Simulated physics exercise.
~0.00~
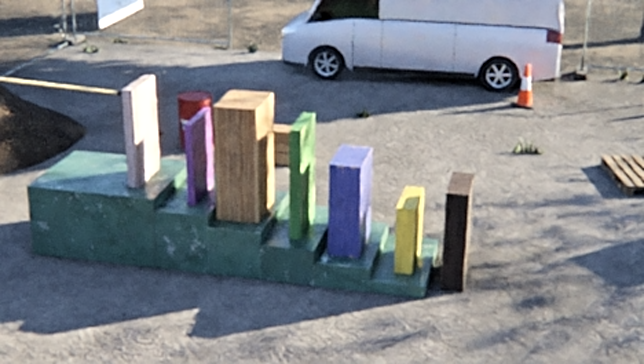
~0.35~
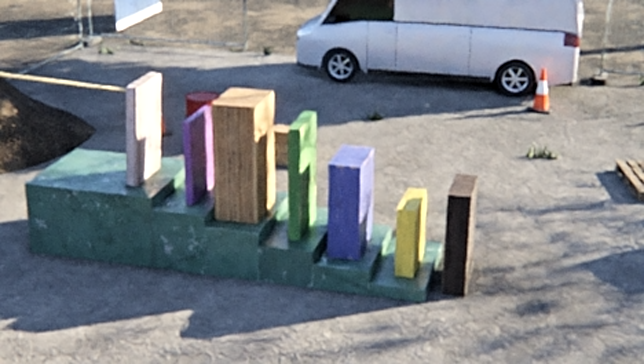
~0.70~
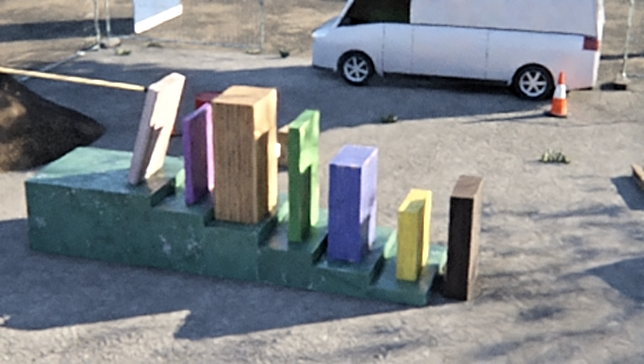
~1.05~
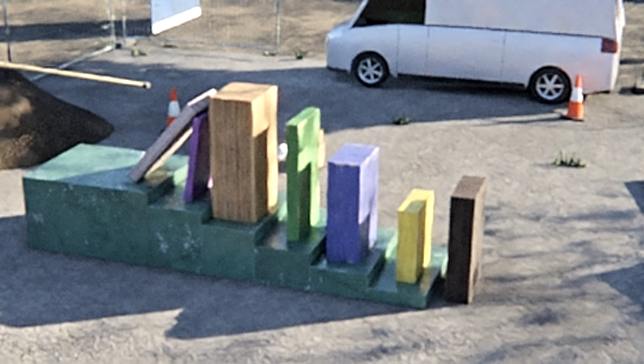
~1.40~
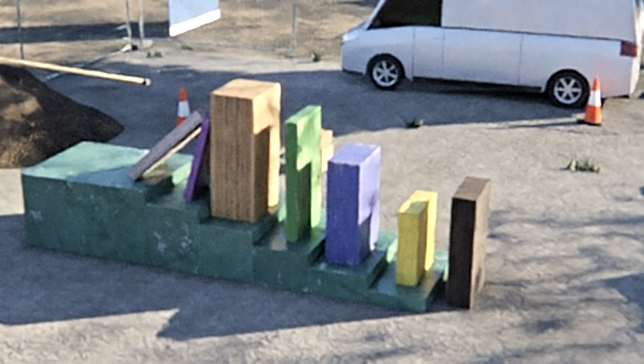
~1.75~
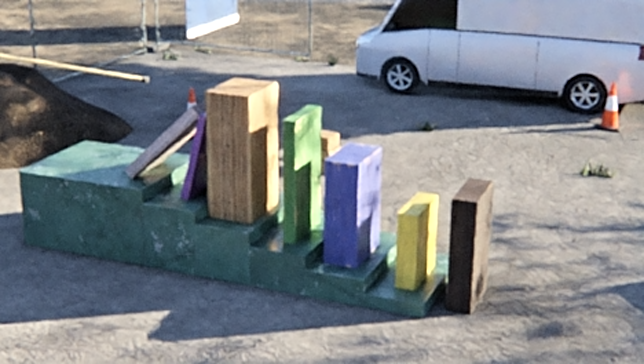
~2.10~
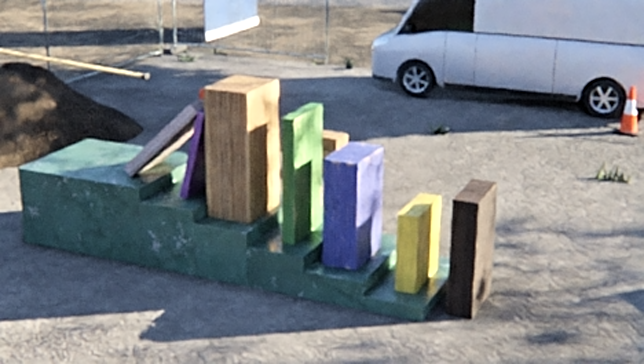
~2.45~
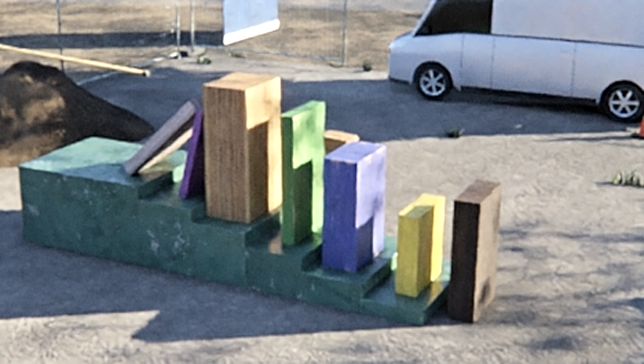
A pale pinkish board, standing at the left on the highest of some low green steps, tips to the right as a thin pole reaches toward it from the left. The view looks down on a gravel yard, drifting slowly sideways, with a dark mound at left and a white van and orange cone behind. Purple, wooden, green, blue-violet, yellow and dark brown boards stand down the steps to the right. The pale board drops against the purple one, which tilts toward the large wooden board. Both stay leaning there, while the rest remain upright and the pole stays back.
